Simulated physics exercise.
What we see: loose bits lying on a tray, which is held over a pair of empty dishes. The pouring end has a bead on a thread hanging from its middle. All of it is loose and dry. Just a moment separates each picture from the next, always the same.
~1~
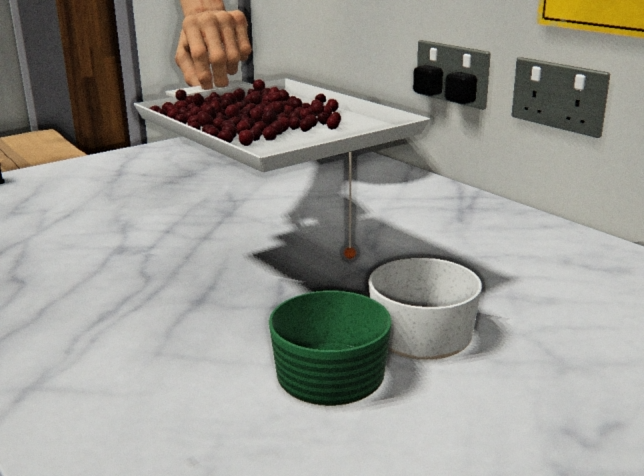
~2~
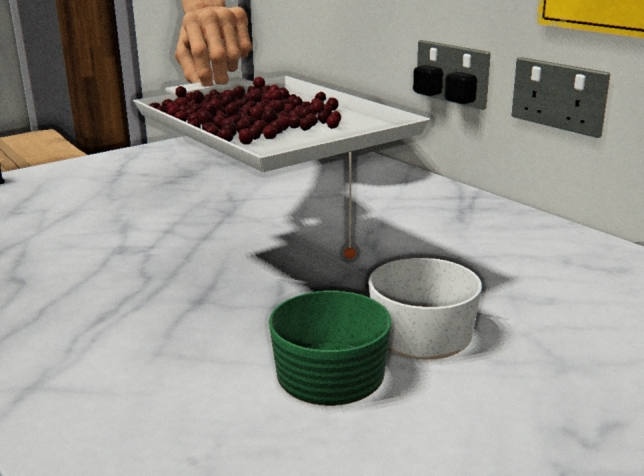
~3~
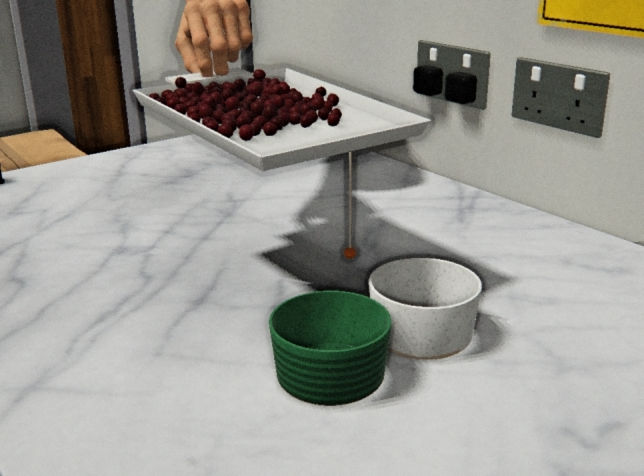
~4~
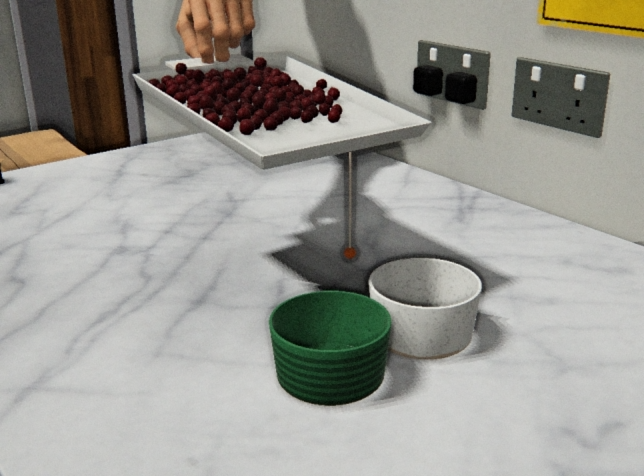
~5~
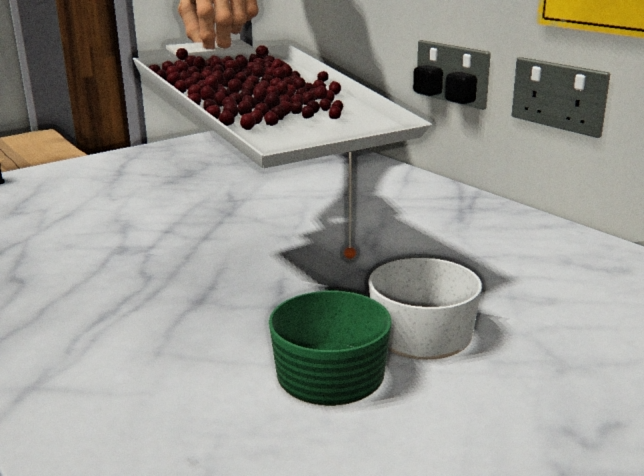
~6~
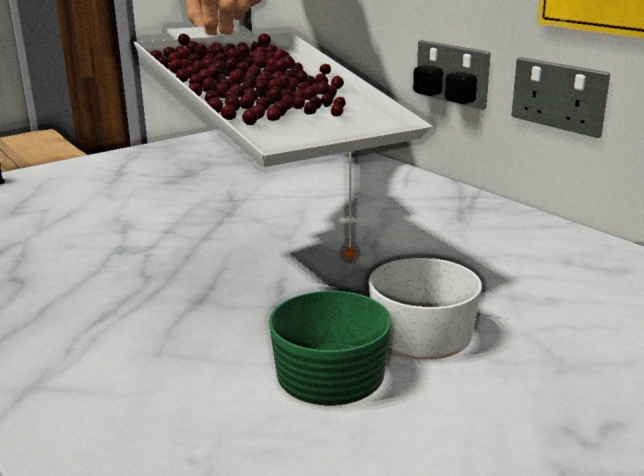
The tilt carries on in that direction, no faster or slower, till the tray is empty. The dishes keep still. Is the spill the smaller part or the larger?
Most of what falls will go into the dishes.
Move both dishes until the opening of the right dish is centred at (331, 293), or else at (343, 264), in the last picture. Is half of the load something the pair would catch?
Placing 1: A minority of it. Placing 2: A minority of it.
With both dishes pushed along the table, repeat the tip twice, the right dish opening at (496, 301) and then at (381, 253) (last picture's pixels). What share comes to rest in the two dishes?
Trial 1: 0 percent; trial 2: 10 percent.
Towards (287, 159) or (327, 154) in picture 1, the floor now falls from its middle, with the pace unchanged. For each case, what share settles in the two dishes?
For the first aim it is 40 in a hundred, for the second 80 in a hundred.
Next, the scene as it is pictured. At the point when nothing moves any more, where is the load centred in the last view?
Once it all stops, the middle lies near (430, 321).
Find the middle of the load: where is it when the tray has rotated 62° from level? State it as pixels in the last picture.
(370, 118).
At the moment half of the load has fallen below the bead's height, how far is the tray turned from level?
That happens at close to 85 degrees.
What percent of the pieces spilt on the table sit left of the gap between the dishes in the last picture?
It amounts to some 0 percent.
Soon after the last picture, tray tipped steeply; most on the tray; a stray few in the left dish; a small part in the right dish; a small part outside both; a small part in the air.
A little later, tray tipped past a quarter turn; a small part in the left dish; about half in the right dish; about a third outside both; a stray few in the air.
Later still, tray tipped past a quarter turn; a small part in the left dish; about half in the right dish; about a third outside both.
At rest, tray tipped past a quarter turn; a small part in the left dish; about half in the right dish; about a third outside both.
